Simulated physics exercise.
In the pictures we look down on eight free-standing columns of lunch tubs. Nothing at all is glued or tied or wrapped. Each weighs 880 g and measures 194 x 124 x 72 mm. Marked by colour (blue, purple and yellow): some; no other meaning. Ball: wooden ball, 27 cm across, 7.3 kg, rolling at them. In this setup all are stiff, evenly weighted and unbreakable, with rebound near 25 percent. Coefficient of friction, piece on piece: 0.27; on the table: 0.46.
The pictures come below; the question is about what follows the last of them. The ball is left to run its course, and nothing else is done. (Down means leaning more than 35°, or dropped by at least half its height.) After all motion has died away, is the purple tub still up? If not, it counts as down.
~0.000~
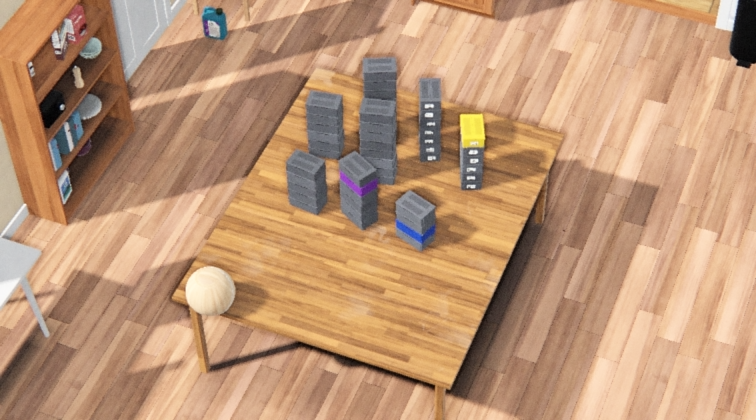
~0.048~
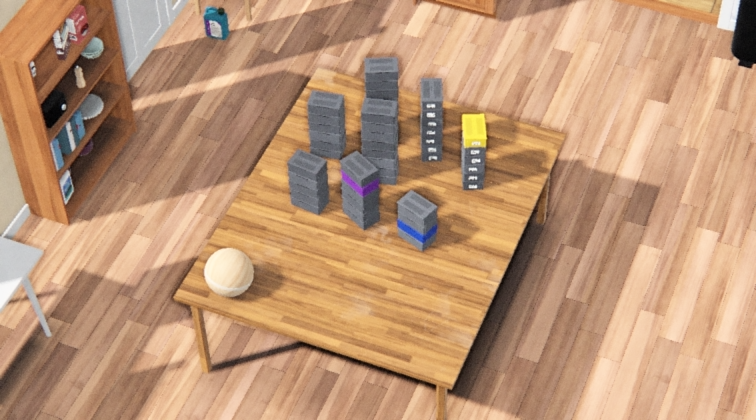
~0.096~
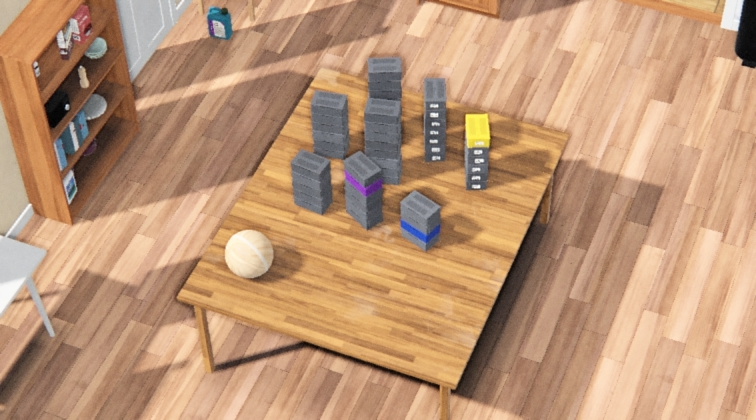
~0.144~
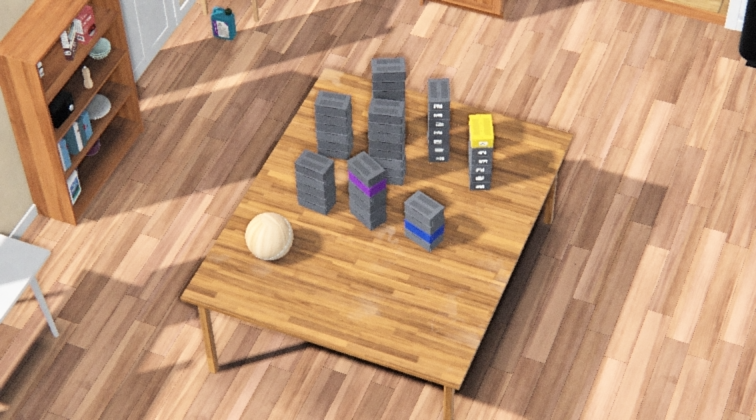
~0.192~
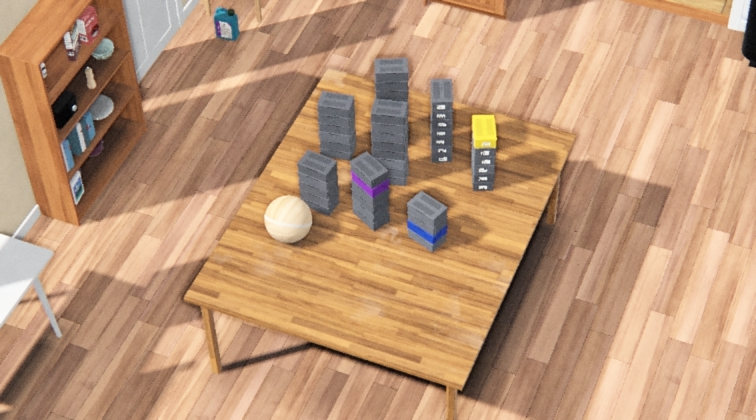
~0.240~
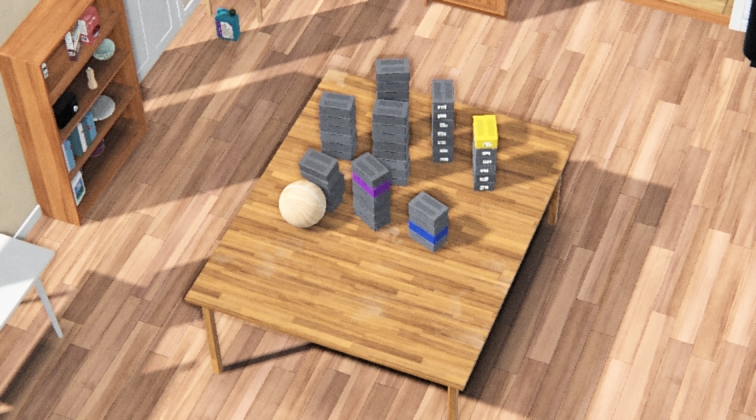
Yes.
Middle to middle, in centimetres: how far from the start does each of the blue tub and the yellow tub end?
Distance from start in cm - blue 0, yellow 0.
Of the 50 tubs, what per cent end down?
15 per cent.
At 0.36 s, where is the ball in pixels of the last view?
(322, 184) or so.
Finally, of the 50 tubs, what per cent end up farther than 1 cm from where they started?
Share: 50 in a hundred.
After 0.36 s, ball still moving; 2 of the 50 tubs down; purple tub unmoved.
After 0.86 s, ball still moving; 6 of the 50 tubs down; purple tub unmoved.
After 1.46 s, ball still moving; 8 of the 50 tubs down; purple tub unmoved.
In the end (1.8 s), ball rolling away; 8 of the 50 tubs down; purple tub unmoved; yellow tub unmoved; blue tub unmoved. From the last view, middles, purple tub near (371, 180), yellow tub near (485, 132).
